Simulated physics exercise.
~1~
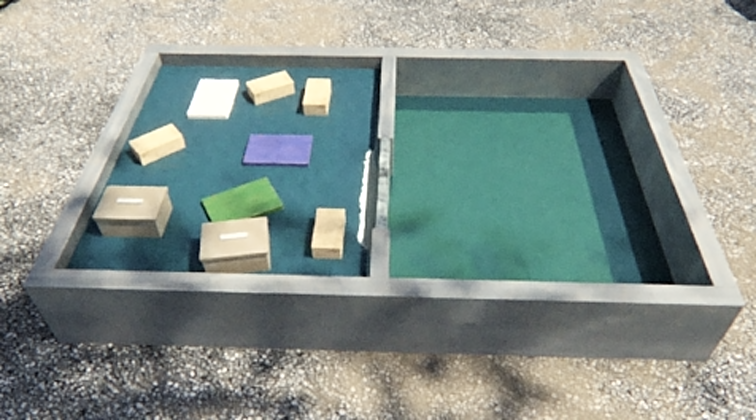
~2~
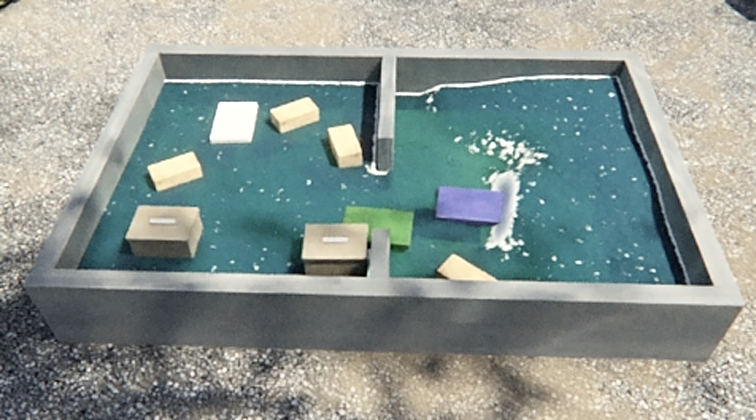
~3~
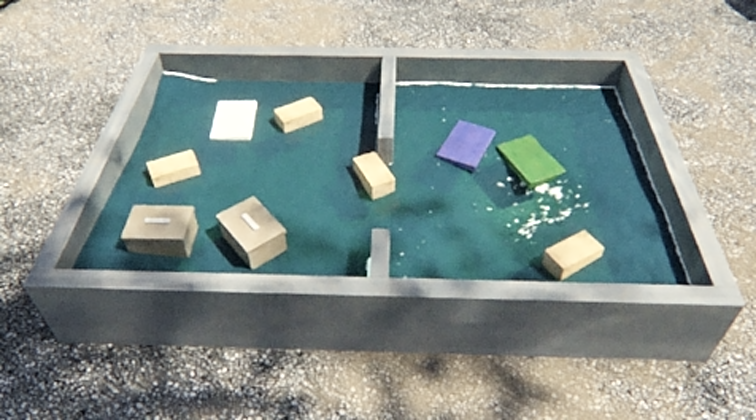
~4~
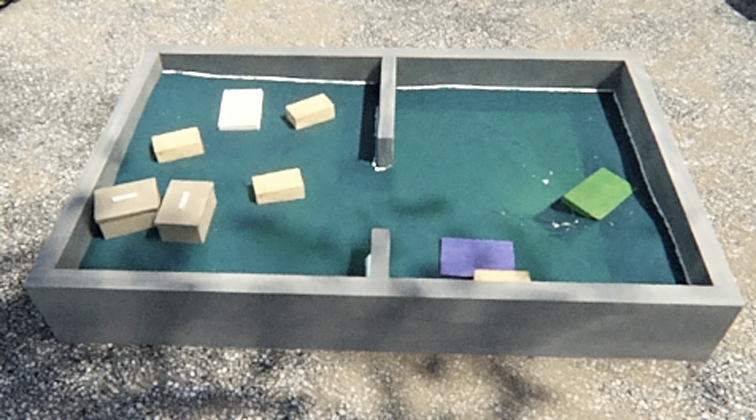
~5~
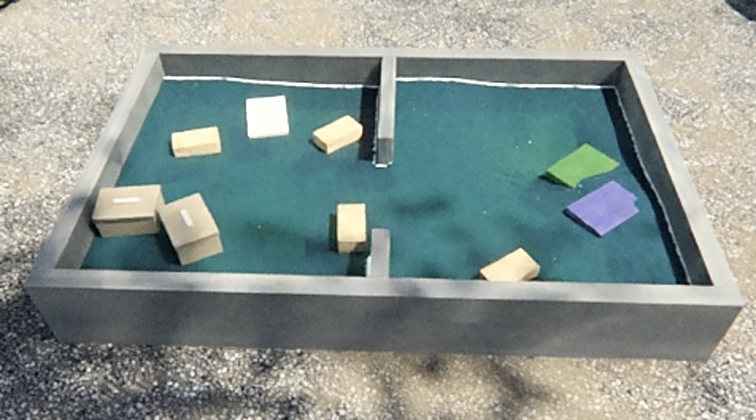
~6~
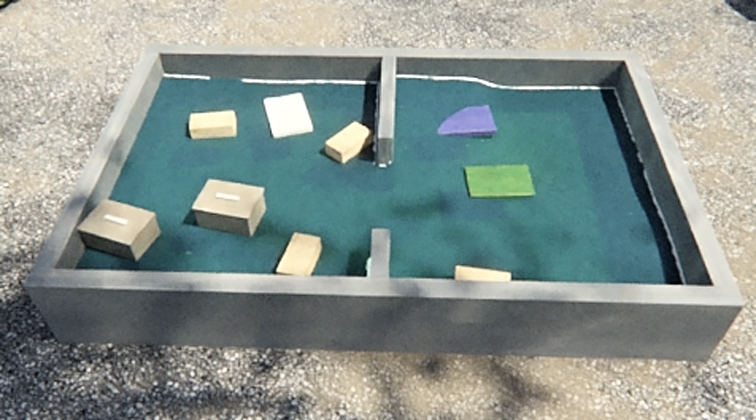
The clip opens on a divided concrete basin, with cartons, tan blocks and flat purple, green and white pieces on the left side, and none on the right. Water surges through a gap in the divider, carrying the purple piece across, with the green piece and a tan block close behind. The green piece then drifts toward the right wall, while the purple one swings down near the front wall. Another tan block nears the gap but moves back left. Purple rises beside green, and finally both drift back leftward, still afloat in the right side.
